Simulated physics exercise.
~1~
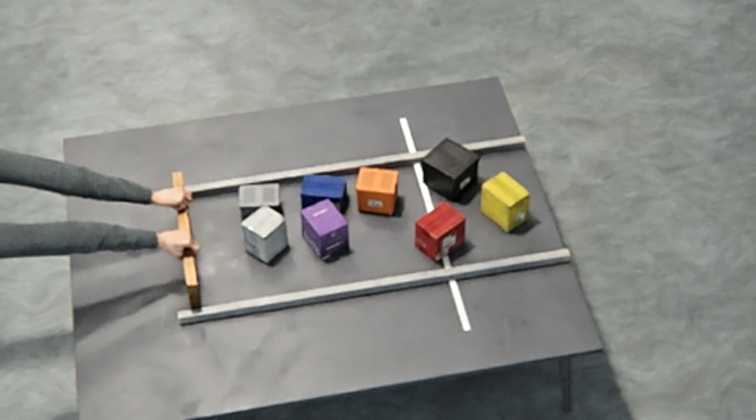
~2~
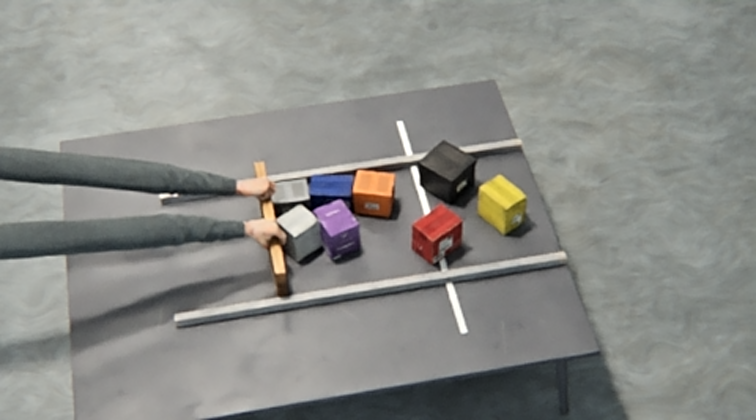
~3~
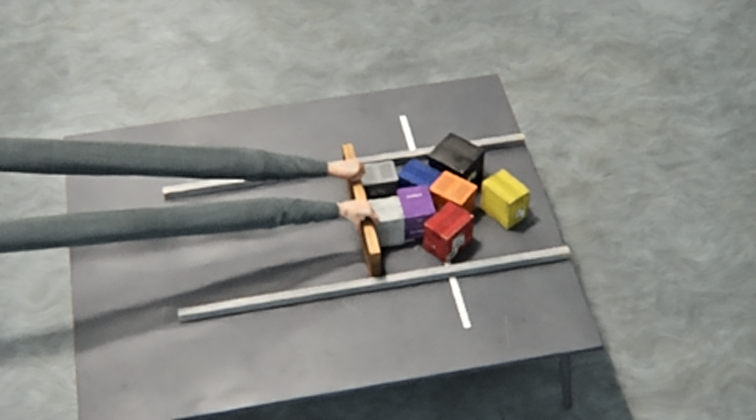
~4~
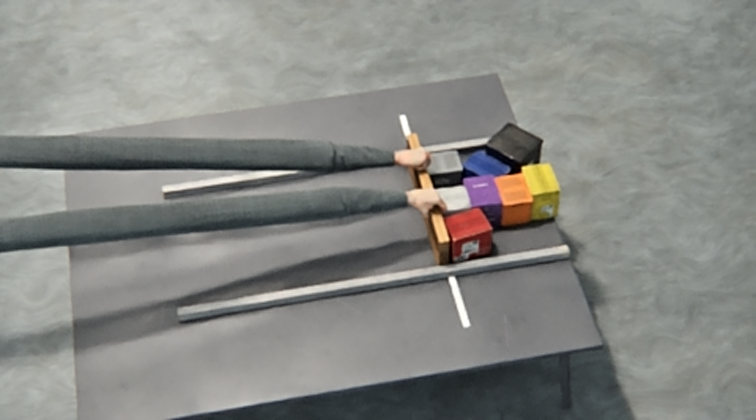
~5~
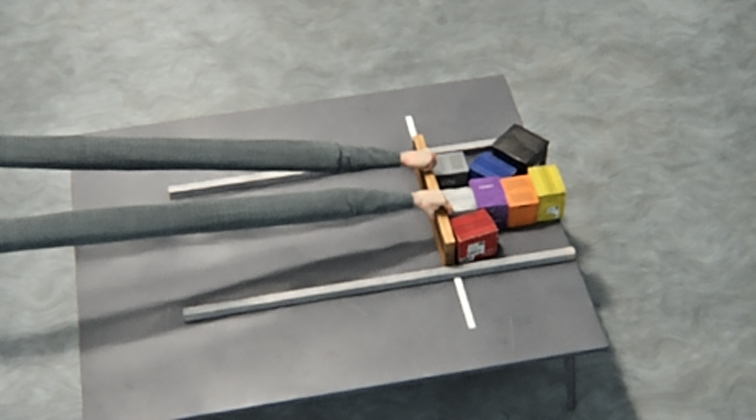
Two hands slid a wooden plank rightward across a dark table, pushing white, grey, blue and purple boxes into the orange, red, black and yellow ones, then stopped by the tape mark with them all bunched near the edge, none fallen.
